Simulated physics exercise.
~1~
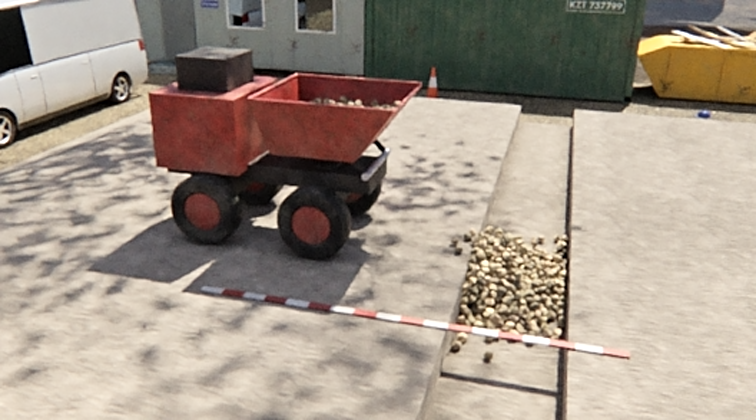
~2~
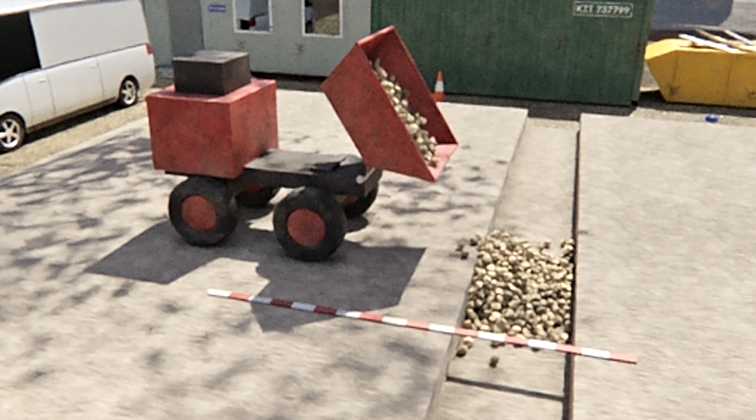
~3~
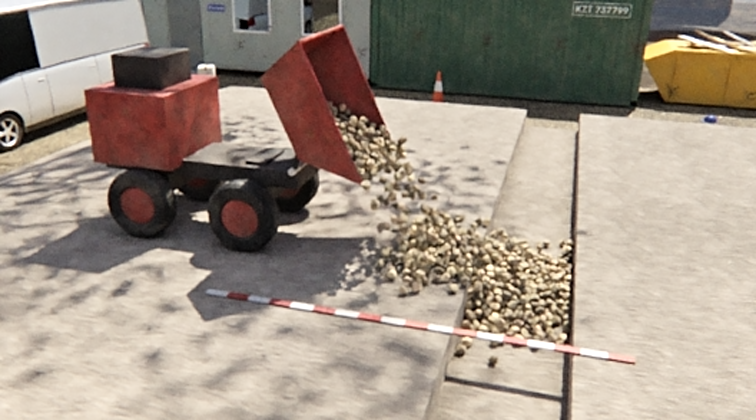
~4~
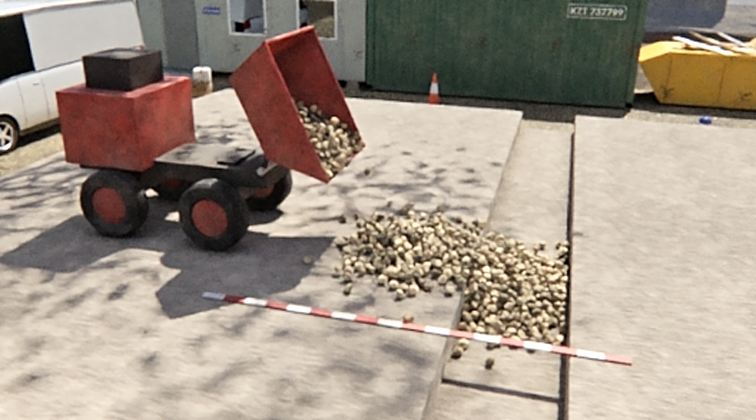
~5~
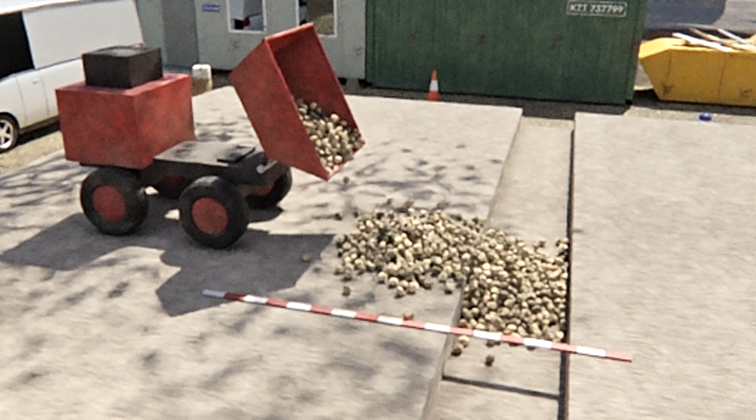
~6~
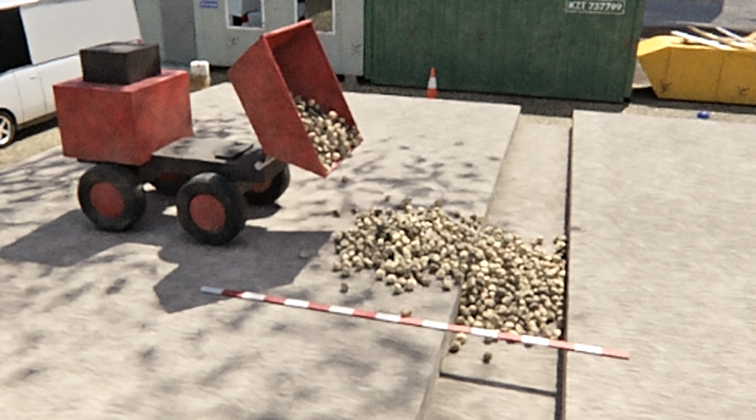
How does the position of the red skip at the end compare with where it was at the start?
At the end the skip is a little further left and slightly higher in the view, and it is tipped steeply instead of resting level on the dumper.
